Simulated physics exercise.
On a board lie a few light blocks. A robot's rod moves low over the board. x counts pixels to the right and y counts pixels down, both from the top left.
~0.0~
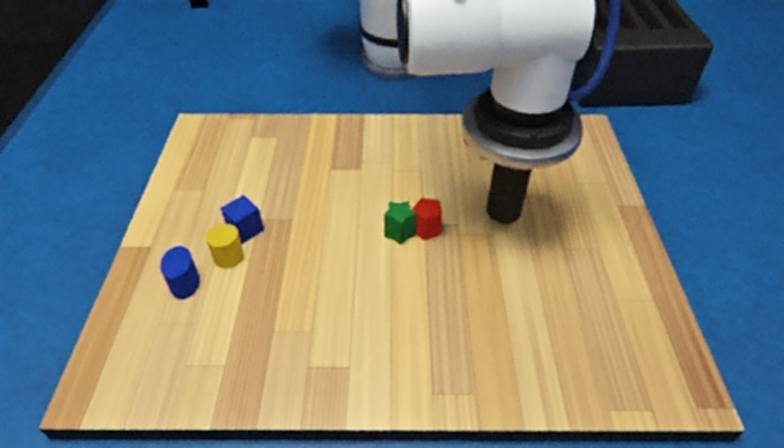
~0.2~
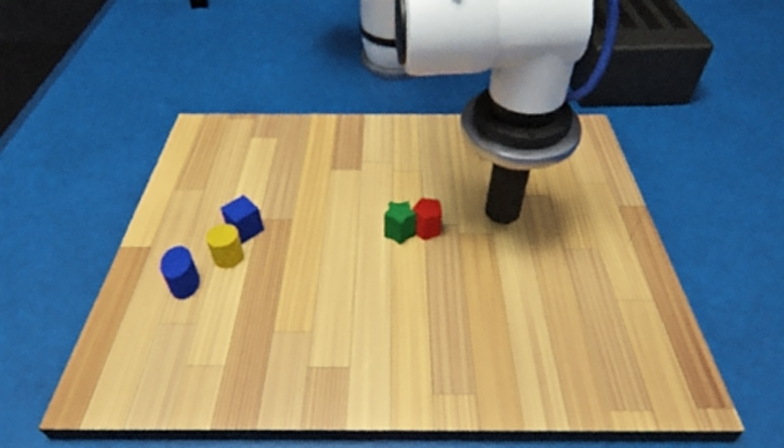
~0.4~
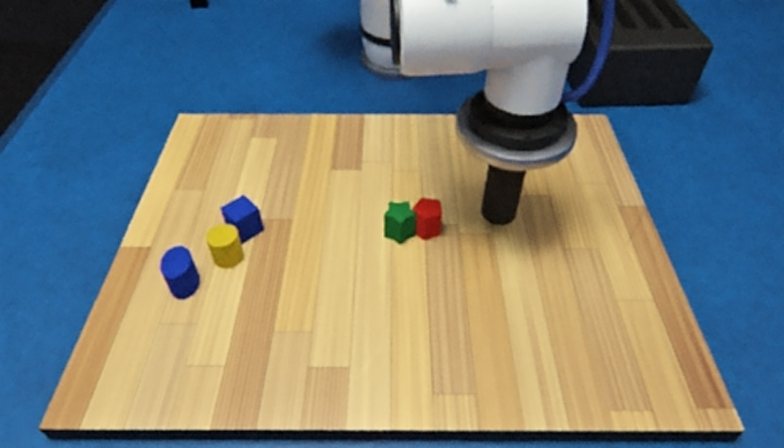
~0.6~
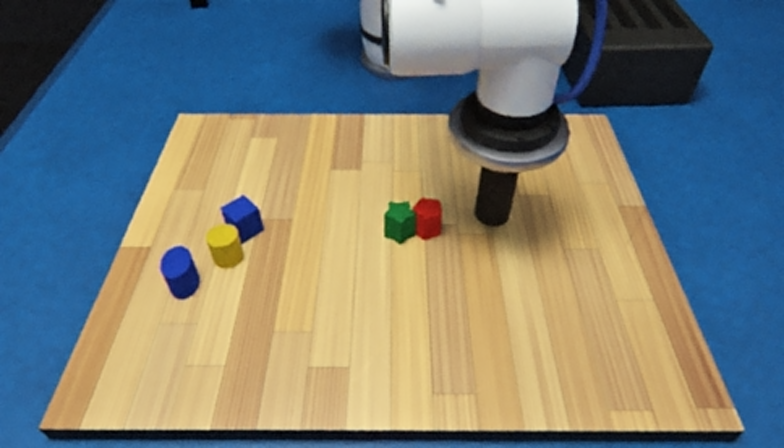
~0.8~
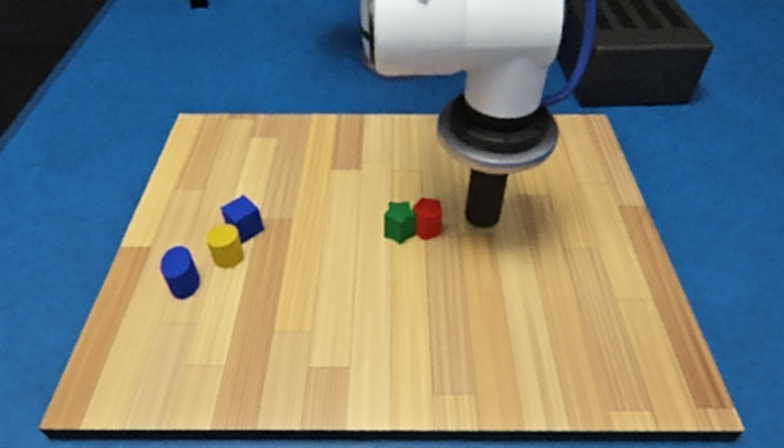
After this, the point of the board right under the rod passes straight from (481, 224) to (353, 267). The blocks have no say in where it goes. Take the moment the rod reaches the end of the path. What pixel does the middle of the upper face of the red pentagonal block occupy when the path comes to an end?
The middle of the upper face of the red pentagonal block will lie at about (365, 214) in the picture.
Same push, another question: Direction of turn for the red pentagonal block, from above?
Answer: With the clock.
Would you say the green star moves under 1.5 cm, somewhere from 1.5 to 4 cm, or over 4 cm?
Shift: Over 4 cm.
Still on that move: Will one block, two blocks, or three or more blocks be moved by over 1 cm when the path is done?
A pair of blocks is moved.
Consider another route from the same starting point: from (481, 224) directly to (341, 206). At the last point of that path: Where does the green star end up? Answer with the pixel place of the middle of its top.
The middle of the upper face of the green star will lie at about (361, 226) in the picture.
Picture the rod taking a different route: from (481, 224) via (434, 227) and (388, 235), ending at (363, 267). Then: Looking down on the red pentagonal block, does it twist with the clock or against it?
The answer is clockwise.
On the path given first. One third of the way, rod (439, 229); green star (383, 210); red pentagonal block (410, 209), turned 25° clockwise.
Two thirds of the way, rod (397, 243); green star (347, 207), turned 35° clockwise; red pentagonal block (372, 214), turned 55° clockwise.
At the end, rod (352, 259); green star (341, 205), turned 50° clockwise; red pentagonal block (365, 214), turned 70° clockwise.
